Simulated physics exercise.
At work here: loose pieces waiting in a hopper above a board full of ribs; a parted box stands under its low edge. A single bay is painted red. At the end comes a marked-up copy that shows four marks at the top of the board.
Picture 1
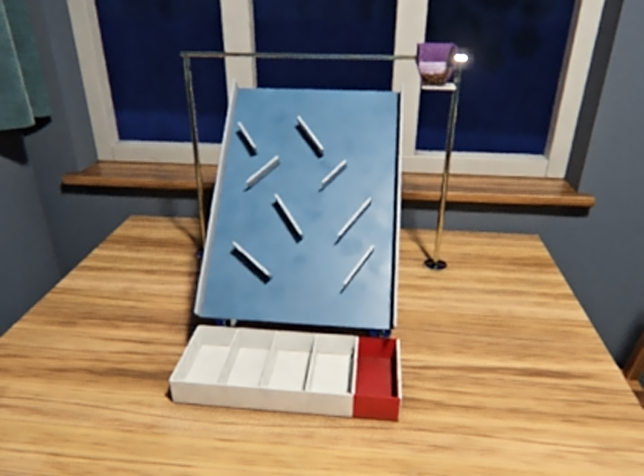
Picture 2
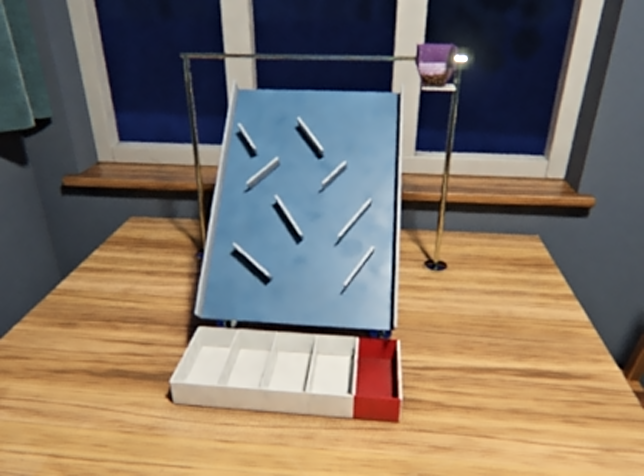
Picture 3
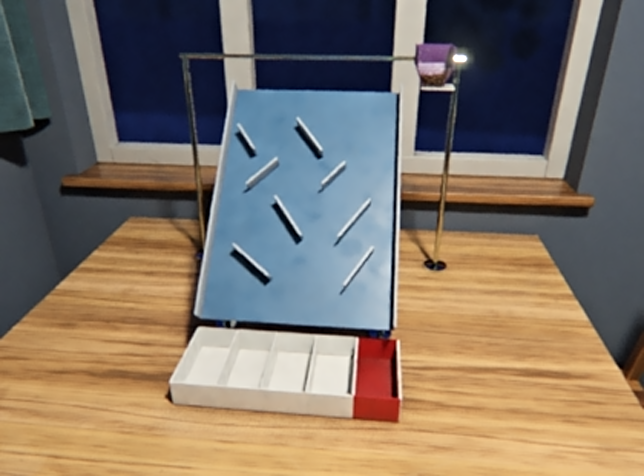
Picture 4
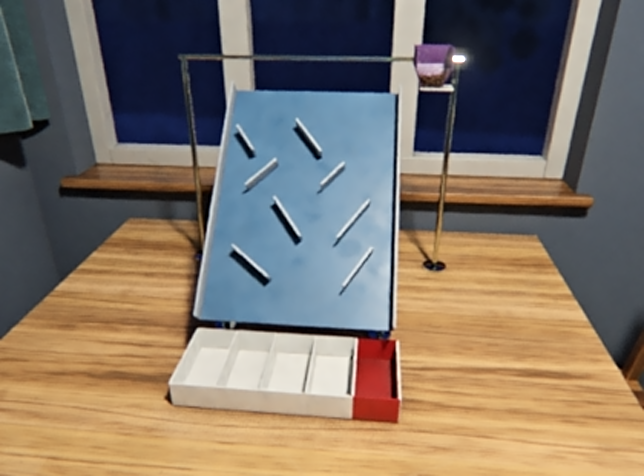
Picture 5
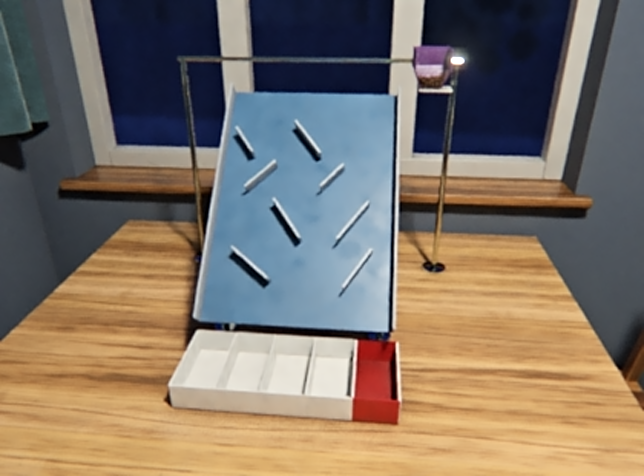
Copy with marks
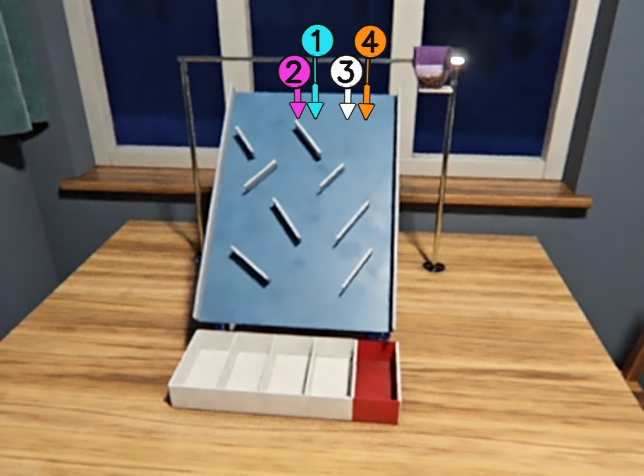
A small purple hopper stays at the upper right above a tilted blue board with slanted ribs, its dark contents staying inside. Below, the divided white box with one red bay at its right end remains empty on the wooden table, and nothing visibly moves apart from a very slight shift in the view.
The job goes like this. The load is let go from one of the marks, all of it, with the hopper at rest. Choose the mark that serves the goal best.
The best mark is 4.
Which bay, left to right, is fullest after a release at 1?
It is the fourth one.
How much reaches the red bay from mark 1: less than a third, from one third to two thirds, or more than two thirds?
It is less than a third.
On the marked copy, mark 1 meets the board at (315, 112); mark 2 meets the board at (297, 112); mark 3 meets the board at (347, 113); mark 4 meets the board at (366, 113).
If 1 is chosen, a stray few in the red bay, most in other bays, a small part outside the box.
If 2 is chosen, a small part in the red bay, most in other bays, a small part outside the box.
If 3 is chosen, a small part in the red bay, most in other bays, a stray few outside the box.
If 4 is chosen, about a quarter in the red bay, about half in other bays, about a quarter outside the box.
